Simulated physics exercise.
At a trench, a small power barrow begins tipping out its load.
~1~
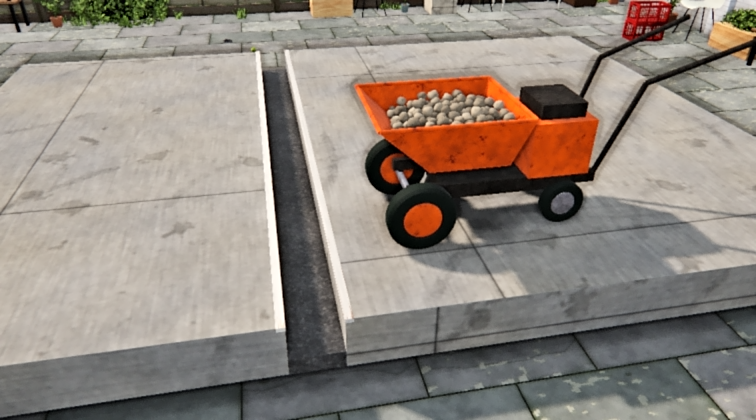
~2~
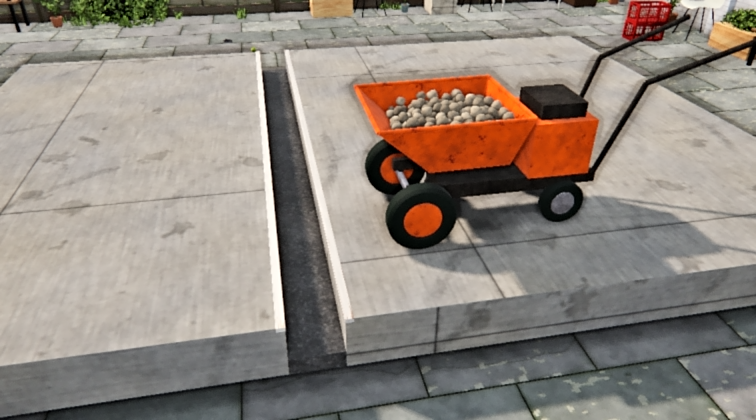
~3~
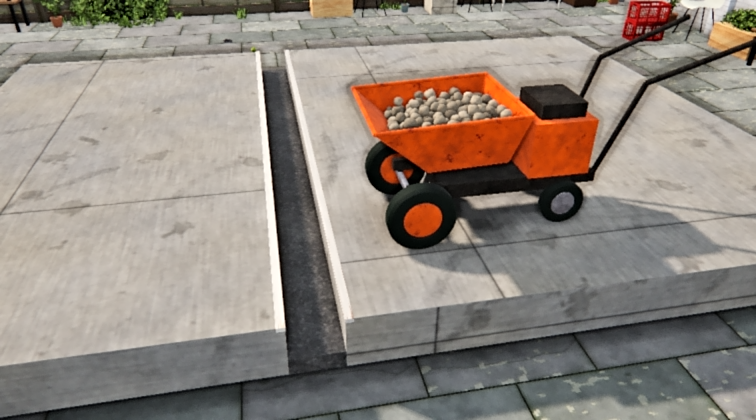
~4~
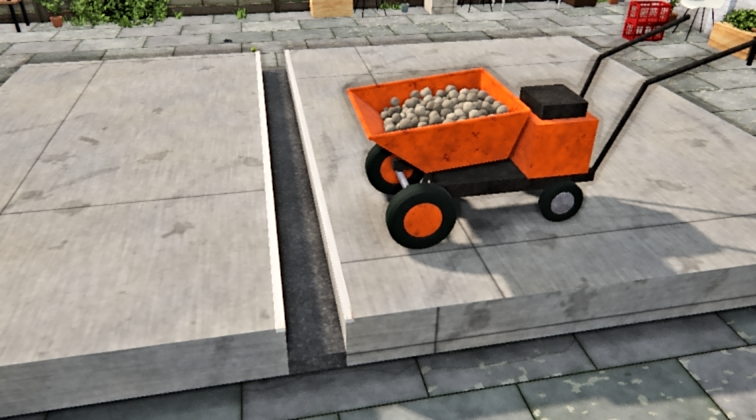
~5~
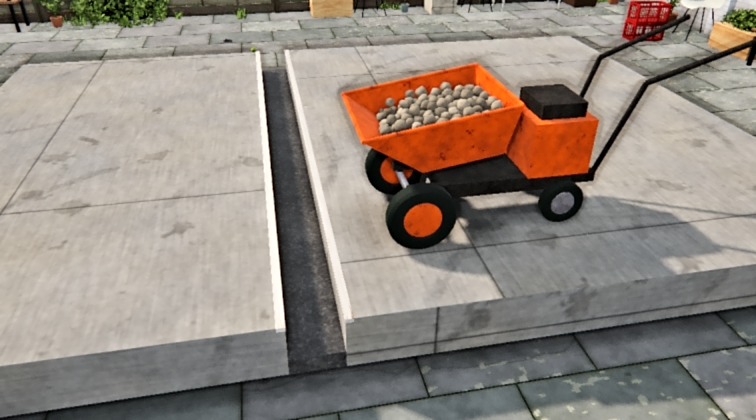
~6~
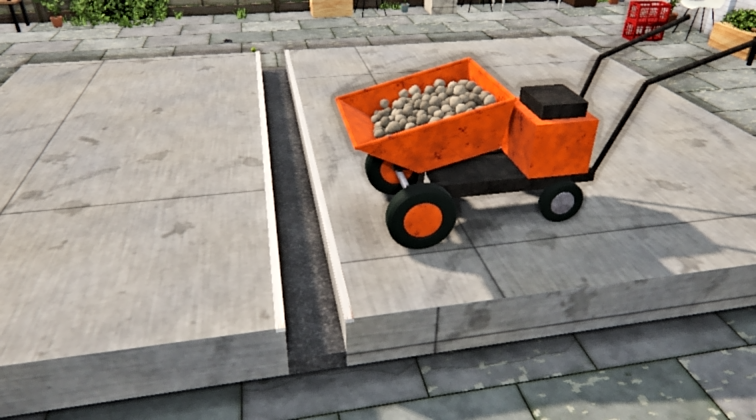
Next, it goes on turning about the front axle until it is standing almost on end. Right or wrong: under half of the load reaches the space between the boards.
Wrong.
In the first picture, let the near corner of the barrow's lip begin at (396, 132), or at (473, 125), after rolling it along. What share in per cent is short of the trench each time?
Roughly 0 and 60 %.
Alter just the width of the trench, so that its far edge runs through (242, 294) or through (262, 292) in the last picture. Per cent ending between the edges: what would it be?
First one: 100 per cent; second one: 90 per cent.
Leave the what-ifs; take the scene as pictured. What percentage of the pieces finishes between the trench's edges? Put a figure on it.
Result: Near 70 %.
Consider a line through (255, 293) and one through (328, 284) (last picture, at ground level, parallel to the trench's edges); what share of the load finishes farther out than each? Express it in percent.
Roughly 20 per cent, then roughly 90 per cent.
Just after the last frame, skip tipped well over; every one in the skip.
A moment on, skip tipped steeply; roughly two thirds in the skip; roughly a third in or heaped over the trench; about a tenth beyond it; just a few falling.
Further on, skip tipped right over; roughly two thirds in or heaped over the trench; roughly a third beyond it.
When it is over, skip tipped right over; roughly two thirds in or heaped over the trench; roughly a third beyond it.
